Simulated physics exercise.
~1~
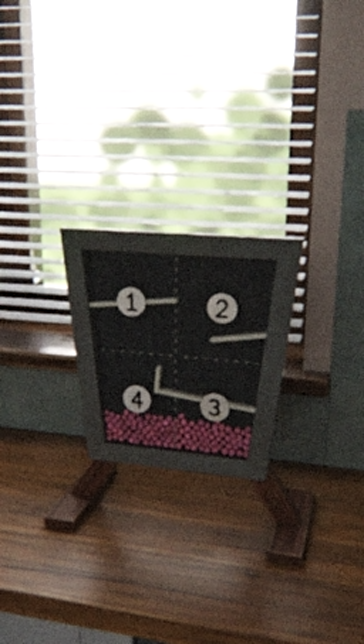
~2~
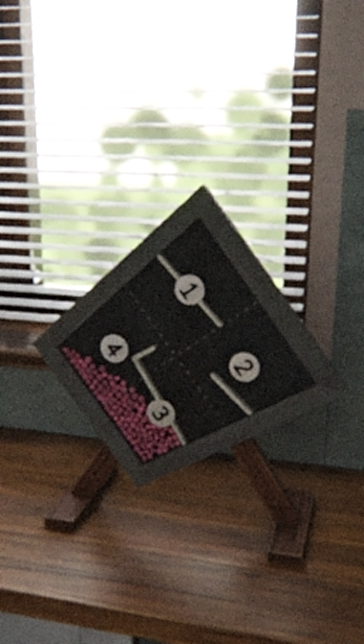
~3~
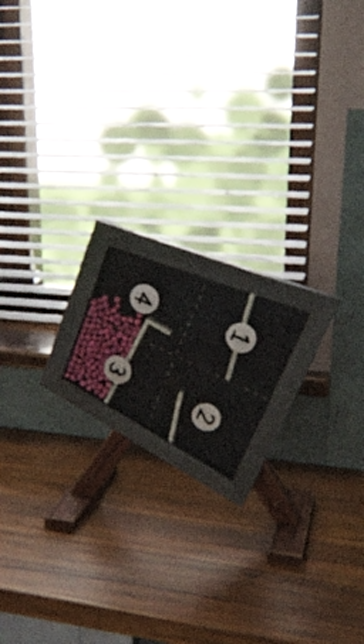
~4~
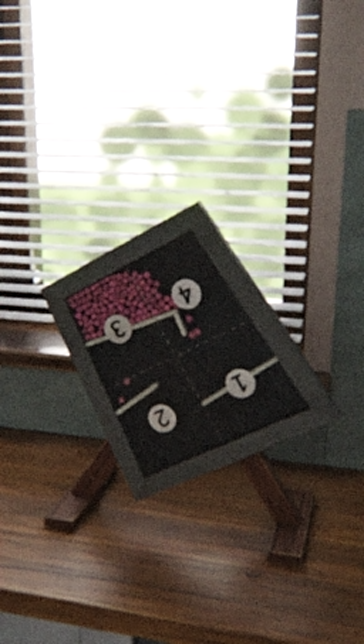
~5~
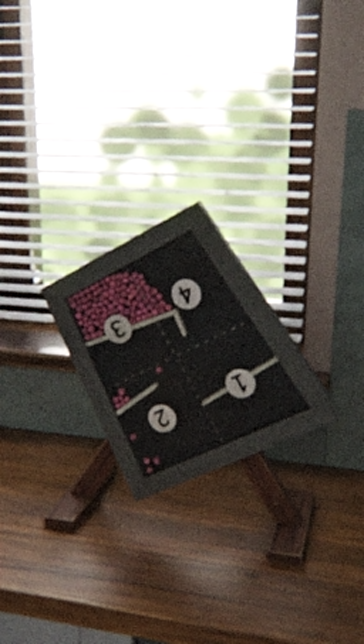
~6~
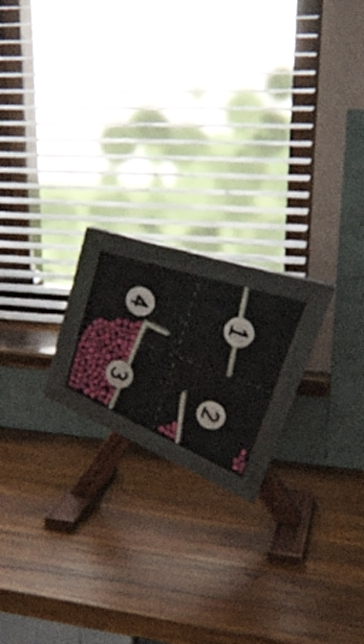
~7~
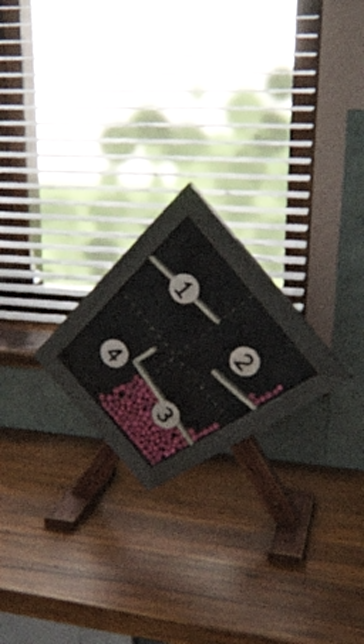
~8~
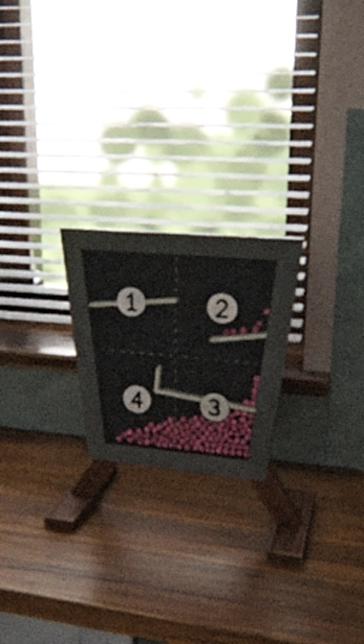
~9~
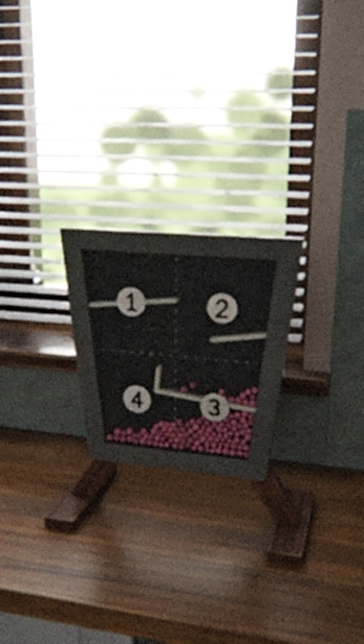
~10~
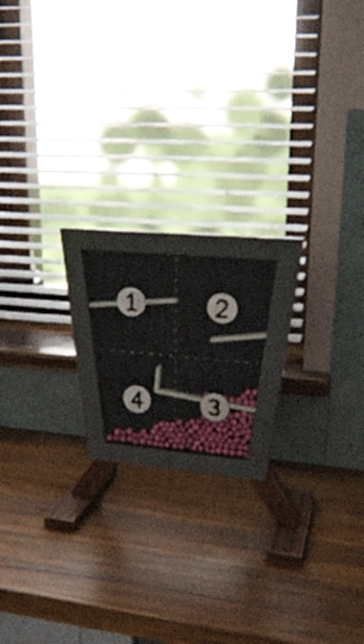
Pink beads sliding around inside a framed case as it turns clockwise, pauses, then swings back level, leaving them heaped lower right.
